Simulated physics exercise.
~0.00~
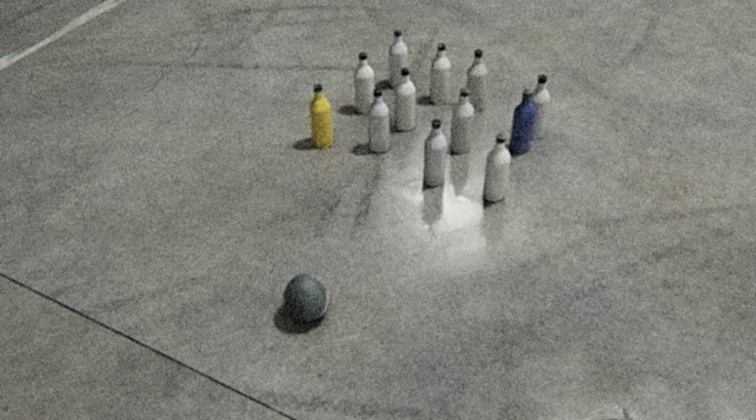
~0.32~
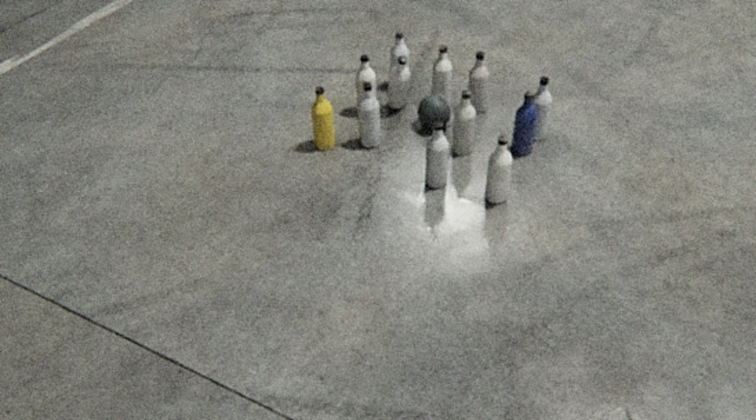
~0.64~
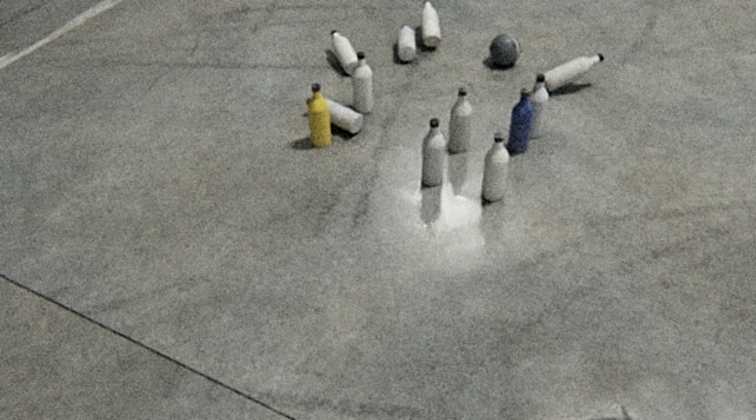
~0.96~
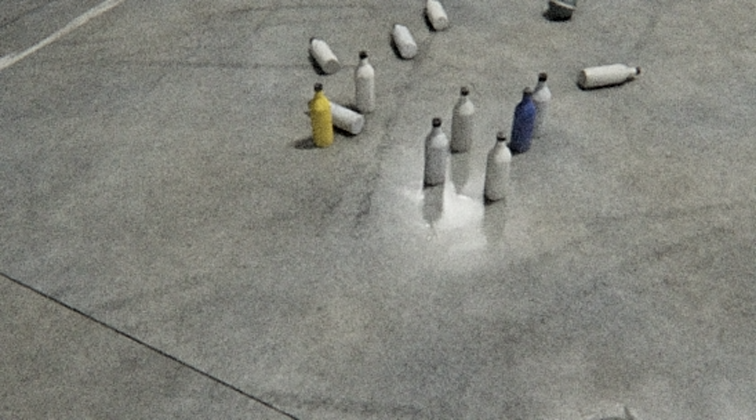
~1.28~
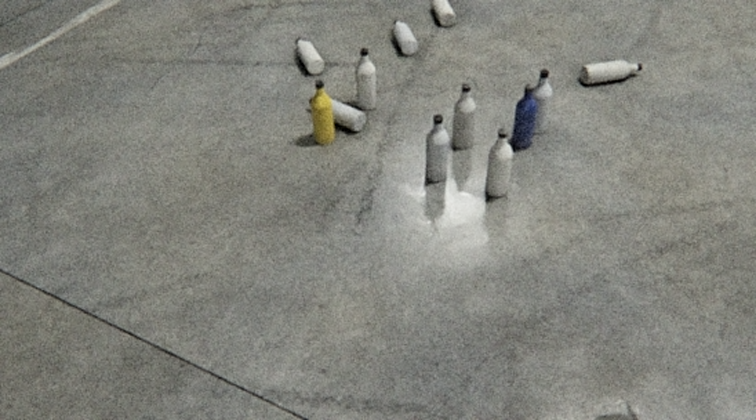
A dark ball rolled across a grey concrete floor into a group of capped bottles, knocked over five white ones towards the back and rolled out of view, leaving the yellow bottle, the blue one and several white ones standing.
